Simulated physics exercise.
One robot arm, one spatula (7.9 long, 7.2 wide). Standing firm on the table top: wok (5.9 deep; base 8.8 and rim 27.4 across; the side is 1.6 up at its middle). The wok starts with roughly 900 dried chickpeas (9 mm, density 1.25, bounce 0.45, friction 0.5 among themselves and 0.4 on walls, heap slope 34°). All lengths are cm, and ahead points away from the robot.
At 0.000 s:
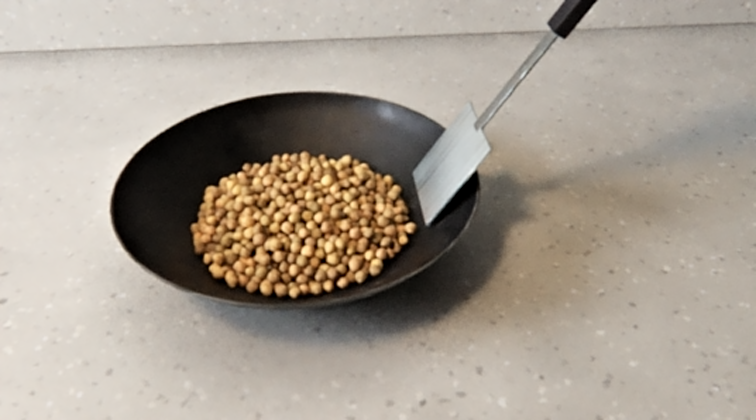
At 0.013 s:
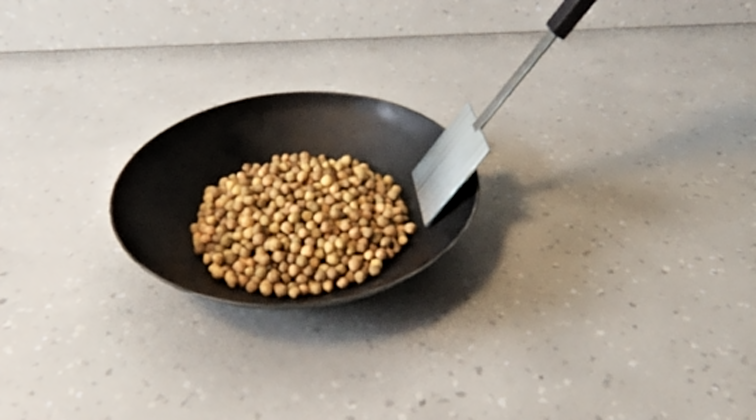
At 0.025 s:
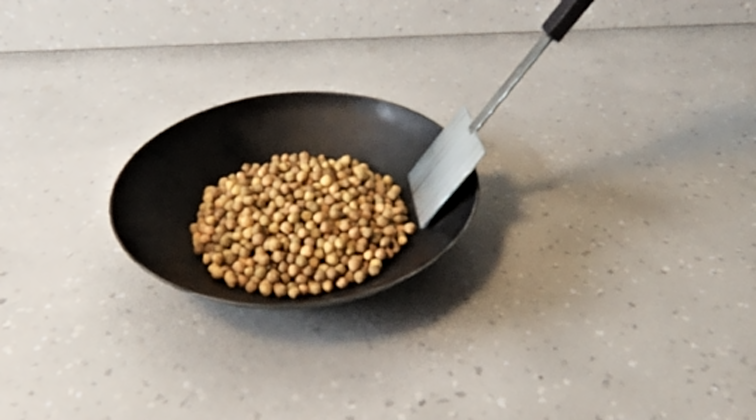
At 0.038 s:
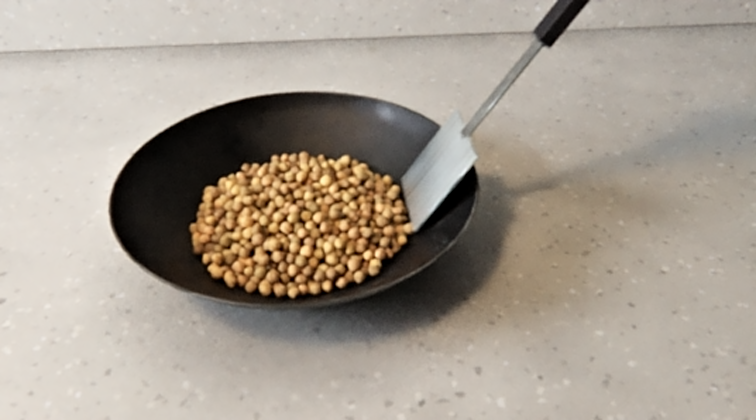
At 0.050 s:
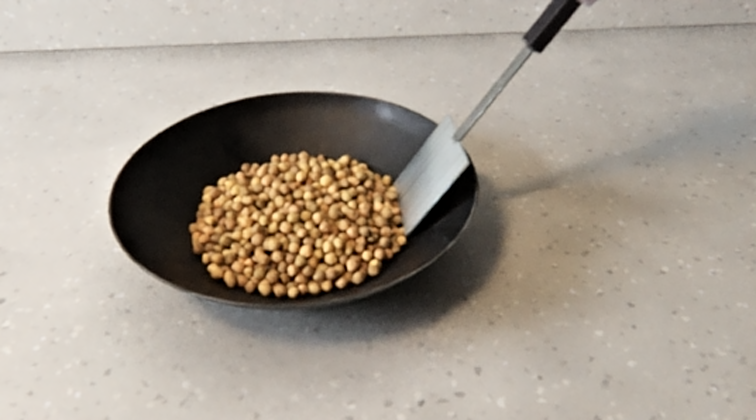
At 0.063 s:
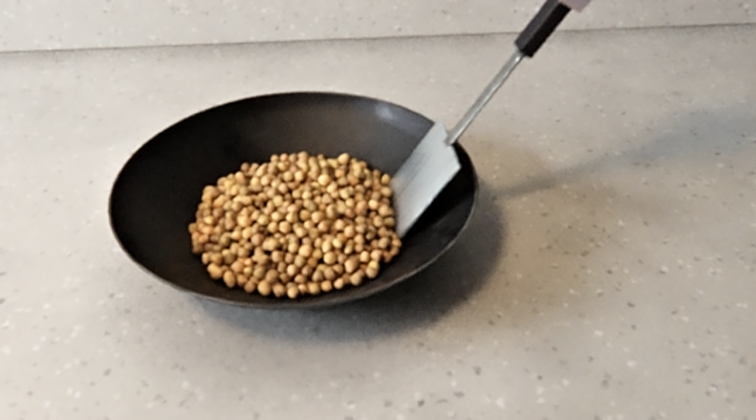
A speckled pale grey tabletop, with a faint seam running across the back, is seen from above at an angle by a still camera. A wide black wok holds a heap of tan dried chickpeas, and a silver spatula with a black handle leans in from the upper right. The blade slides slowly left and slightly down against the heap's right edge, nudging a few chickpeas a little leftward.
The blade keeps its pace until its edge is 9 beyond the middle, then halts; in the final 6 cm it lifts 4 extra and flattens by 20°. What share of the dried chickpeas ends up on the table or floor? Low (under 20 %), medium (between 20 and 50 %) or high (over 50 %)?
A low share, under 20 %, ends on the table or floor.
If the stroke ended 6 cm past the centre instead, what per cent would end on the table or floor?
It would be near 0 per cent.
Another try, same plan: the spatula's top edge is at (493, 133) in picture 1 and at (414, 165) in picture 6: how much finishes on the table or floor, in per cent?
About 30 per cent.
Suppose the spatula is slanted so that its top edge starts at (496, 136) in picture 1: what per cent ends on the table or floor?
About 5 per cent.
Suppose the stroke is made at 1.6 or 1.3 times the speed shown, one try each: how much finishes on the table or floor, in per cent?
About 25 and 15 per cent.
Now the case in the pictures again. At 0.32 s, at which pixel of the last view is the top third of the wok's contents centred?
At about (204, 195).
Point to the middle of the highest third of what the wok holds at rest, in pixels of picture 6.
Near (188, 205).
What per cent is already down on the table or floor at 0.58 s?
About 10 per cent.
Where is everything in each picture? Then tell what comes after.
The first picture shows spatula top edge at (480, 124), sloping 57°; upper third of the load around (302, 209), from x 195 to 410, top at y 155; 900 in the wok.
The second picture shows spatula top edge at (479, 125), sloping 57°; upper third of the load around (302, 209), from x 195 to 410, top at y 155.
The third picture shows spatula top edge at (475, 127), sloping 57°; upper third of the load around (301, 209), from x 195 to 410, top at y 155.
The fourth picture shows spatula top edge at (467, 132), sloping 57°; upper third of the load around (301, 209), from x 195 to 410, top at y 155.
The fifth picture shows spatula top edge at (458, 137), sloping 57°; upper third of the load around (301, 208), from x 195 to 405, top at y 155.
The sixth picture shows spatula top edge at (450, 141), sloping 57°; upper third of the load around (302, 208), from x 195 to 400, top at y 155; 900 in the wok.
By 0.19 s, sloping 57°, highest piece 5 above the table; 900 in the wok.
By 0.32 s, sloping 51°, highest piece 6 above the table; 900 in the wok.
By 0.58 s, sloping 37°, highest piece 7 above the table; 808 in the wok, 79 on the table or floor, 13 on the blade or in flight.
By 1.63 s, sloping 37°, highest piece 6 above the table; 805 in the wok, 95 on the table or floor.
Final count, 805 in the wok, 95 on the table or floor. That is 11 % on the table or floor.
